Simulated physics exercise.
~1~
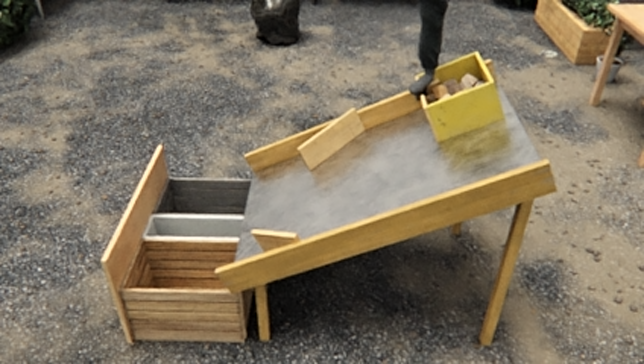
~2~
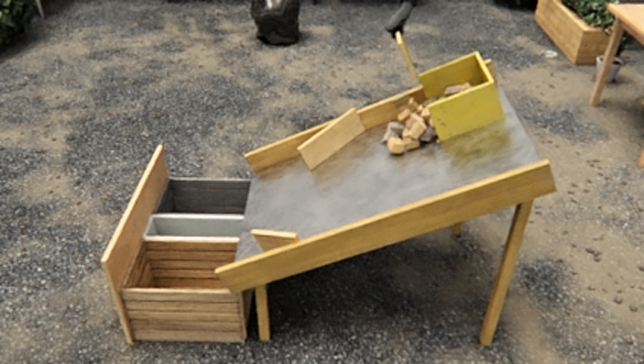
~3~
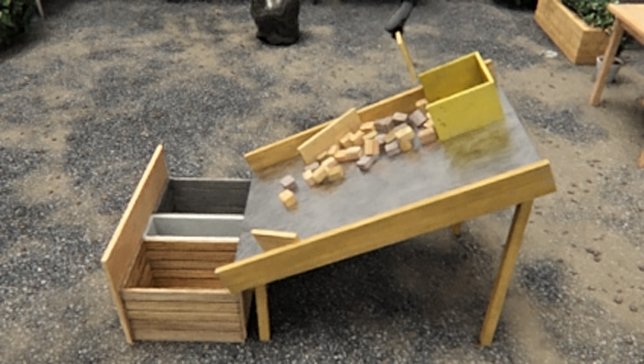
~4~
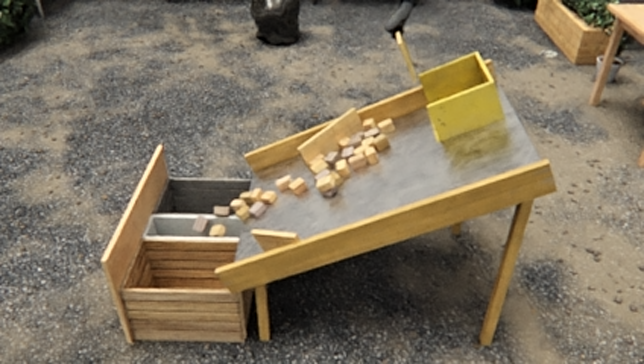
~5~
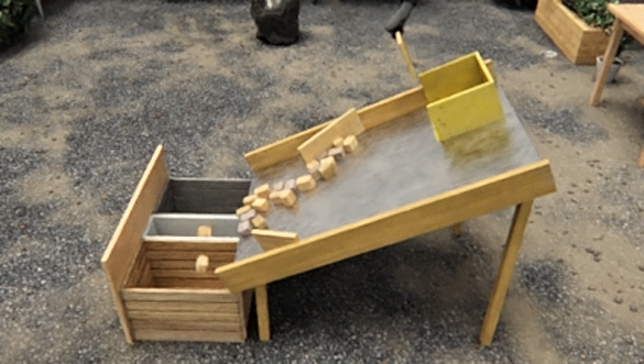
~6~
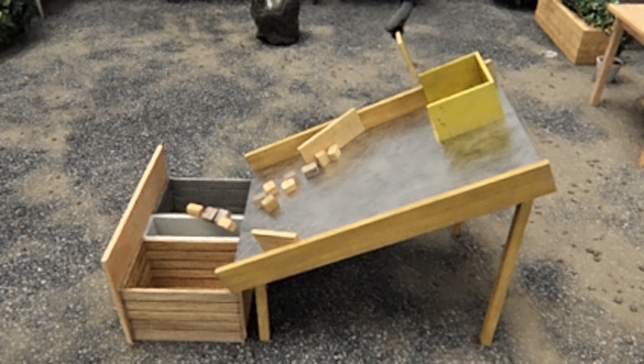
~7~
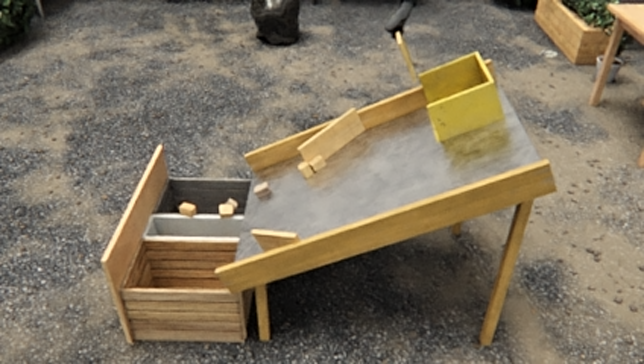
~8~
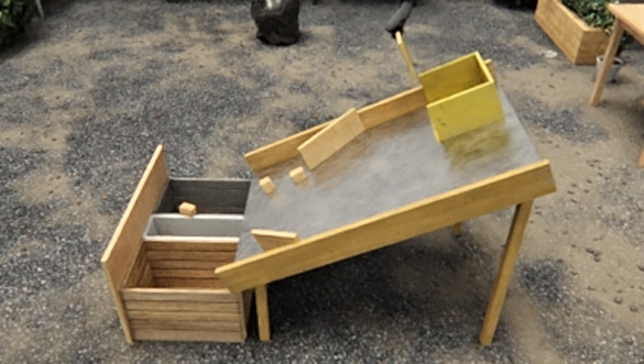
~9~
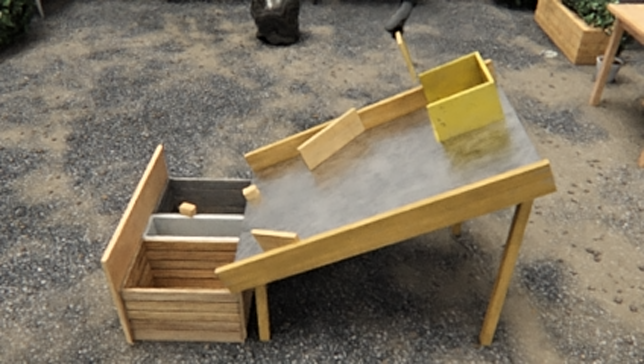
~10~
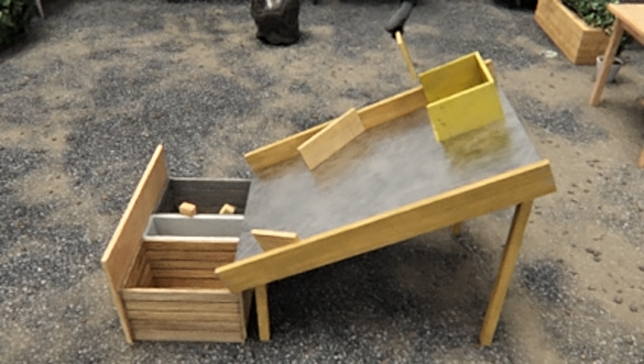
Wooden blocks slide from a yellow pen down a sloped table into the tubs below.
